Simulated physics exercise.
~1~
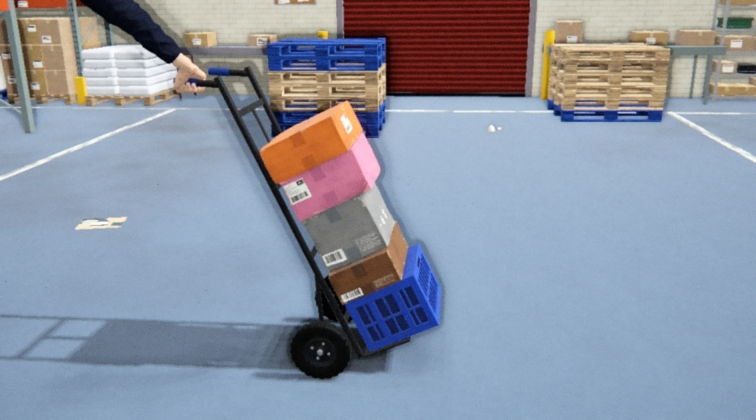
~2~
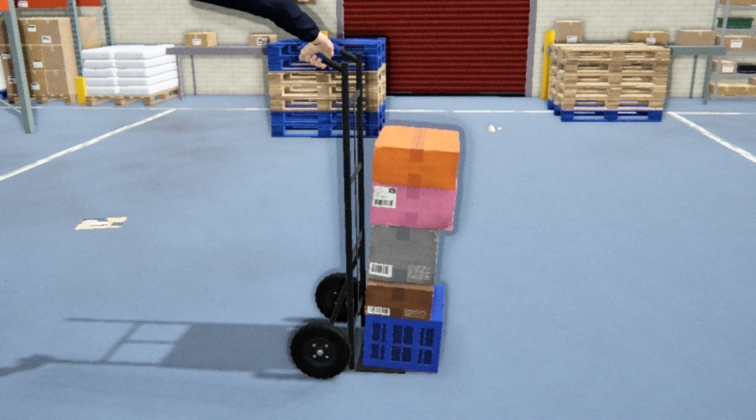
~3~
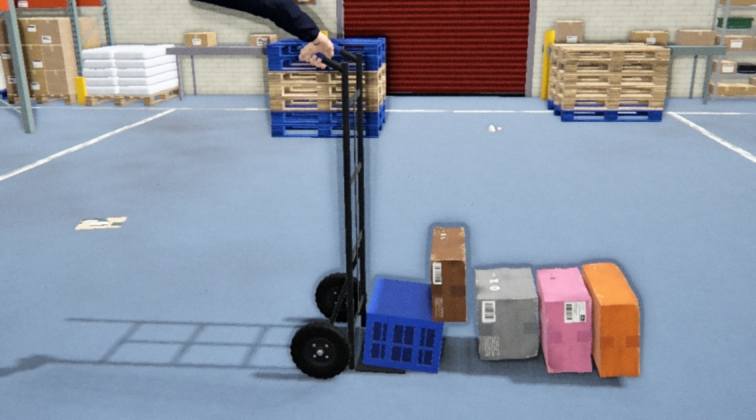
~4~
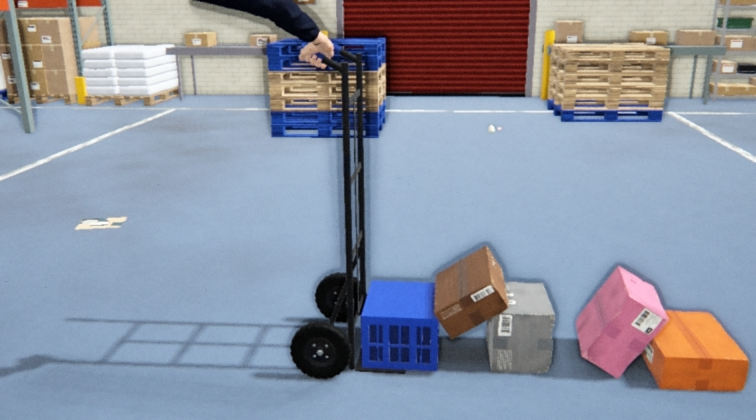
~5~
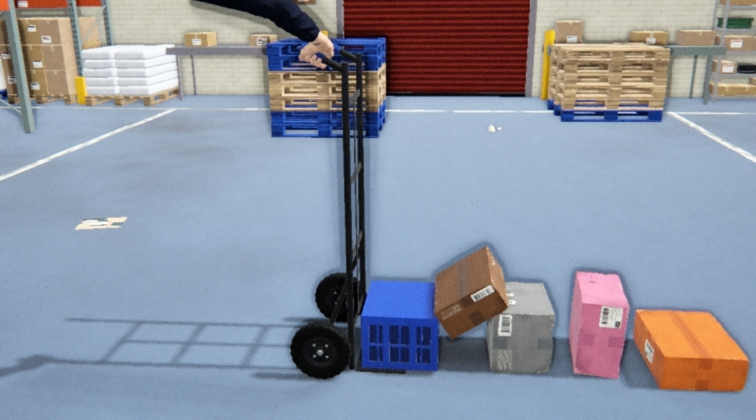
In a warehouse, a hand swung a tilted sack truck upright, and the orange, pink and grey boxes toppled off to the right onto the floor, while the brown box ended tipped over, leaning between the blue crate and the grey box.
